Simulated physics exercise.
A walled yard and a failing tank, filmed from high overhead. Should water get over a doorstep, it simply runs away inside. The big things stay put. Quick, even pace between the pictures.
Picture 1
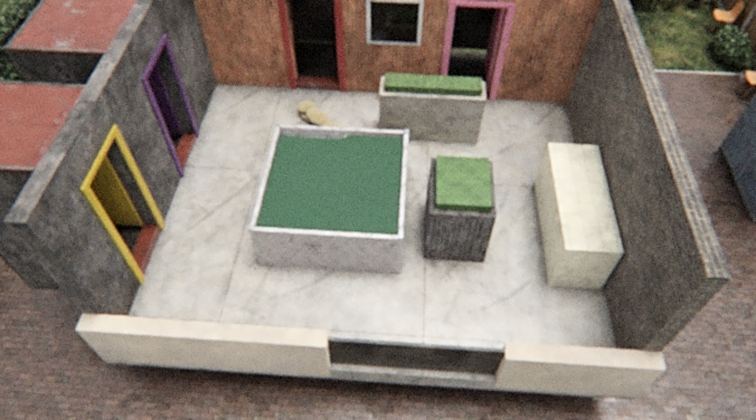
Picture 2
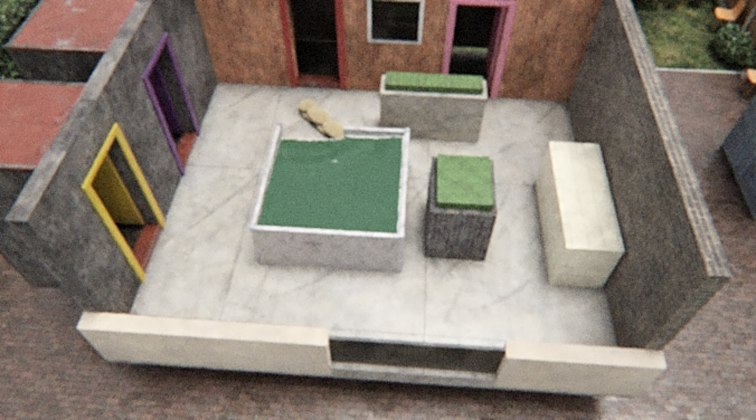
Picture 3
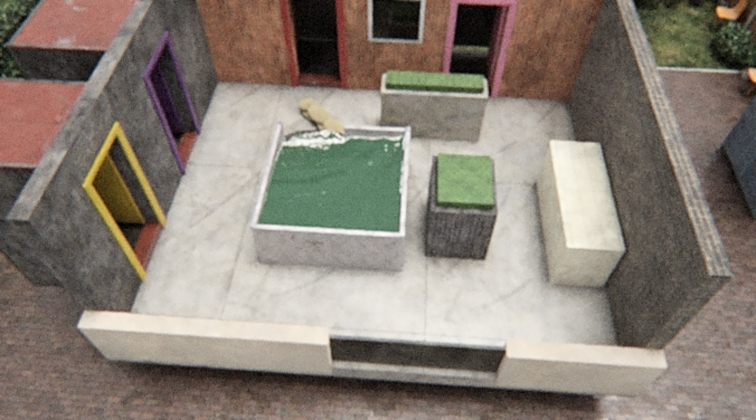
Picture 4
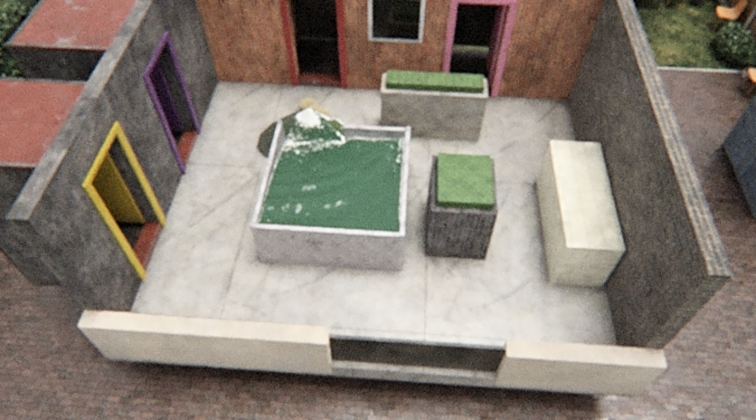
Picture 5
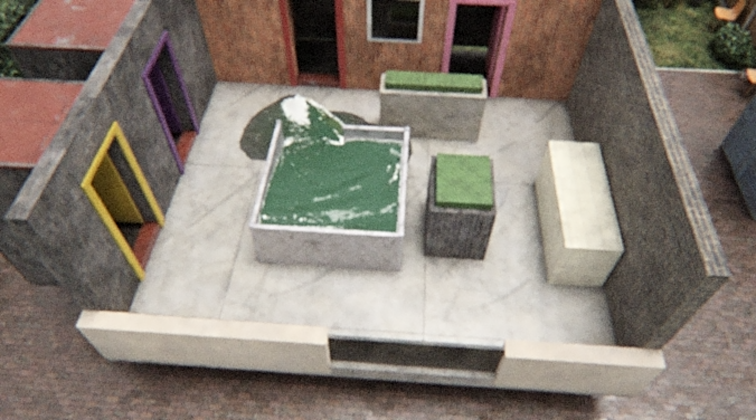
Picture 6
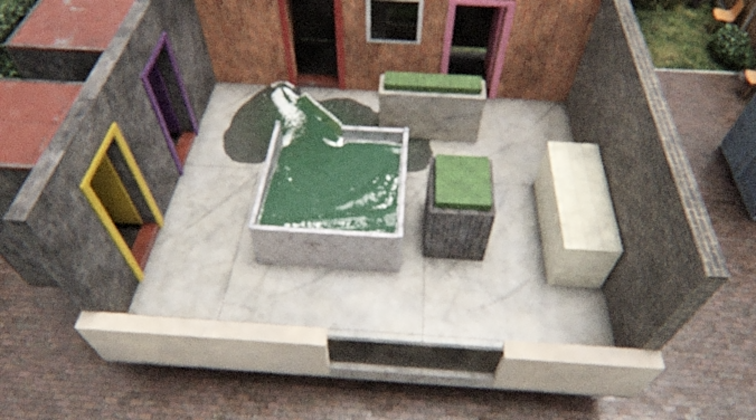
Green water surging to the far side of an open tank, then pouring out and spreading across the pale walled yard floor.
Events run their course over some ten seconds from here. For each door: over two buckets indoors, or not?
In the end the yellow door copes honestly; the purple door gets overwhelmed honestly; the red door gets overwhelmed honestly; the pink door gets overwhelmed honestly.
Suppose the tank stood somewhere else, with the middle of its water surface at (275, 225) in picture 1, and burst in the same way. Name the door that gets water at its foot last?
That would be the yellow one.
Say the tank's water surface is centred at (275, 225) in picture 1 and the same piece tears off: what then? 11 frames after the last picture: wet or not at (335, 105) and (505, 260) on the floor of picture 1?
Taking them in the order given, I'd call it drenched and then not reached.
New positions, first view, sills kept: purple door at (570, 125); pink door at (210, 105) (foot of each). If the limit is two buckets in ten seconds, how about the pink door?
Result - pink: Crosses the limit.
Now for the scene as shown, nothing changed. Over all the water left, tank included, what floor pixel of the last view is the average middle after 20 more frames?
Somewhere near (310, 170).
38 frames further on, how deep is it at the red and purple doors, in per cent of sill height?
Some 100 percent and then some 150 percent.
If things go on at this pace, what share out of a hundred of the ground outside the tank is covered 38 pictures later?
That should be about 90 %.
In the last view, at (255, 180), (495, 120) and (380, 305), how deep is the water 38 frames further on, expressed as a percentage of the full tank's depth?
Respectively near 2, 6 and 4 per cent.
A moment on, water covers 25 % of the floor; the yellow door not reached, the purple door wet at the sill, nothing in, the red door under two buckets in, the pink door not reached.
Next, water covers 40 % of the floor; the yellow door not reached, the purple door under two buckets in, the red door over two buckets in, the pink door wet at the sill, nothing in.
Then, water covers 65 % of the floor; the yellow door wet at the sill, nothing in, the purple door under two buckets in, the red door far over two buckets in, the pink door wet at the sill, nothing in.
Later, water covers 90 % of the floor; the yellow door wet at the sill, nothing in, the purple door far over two buckets in, the red door far over two buckets in, the pink door under two buckets in.
In the end, water covers 95 % of the floor; the yellow door wet at the sill, nothing in, the purple door far over two buckets in, the red door far over two buckets in, the pink door over two buckets in.
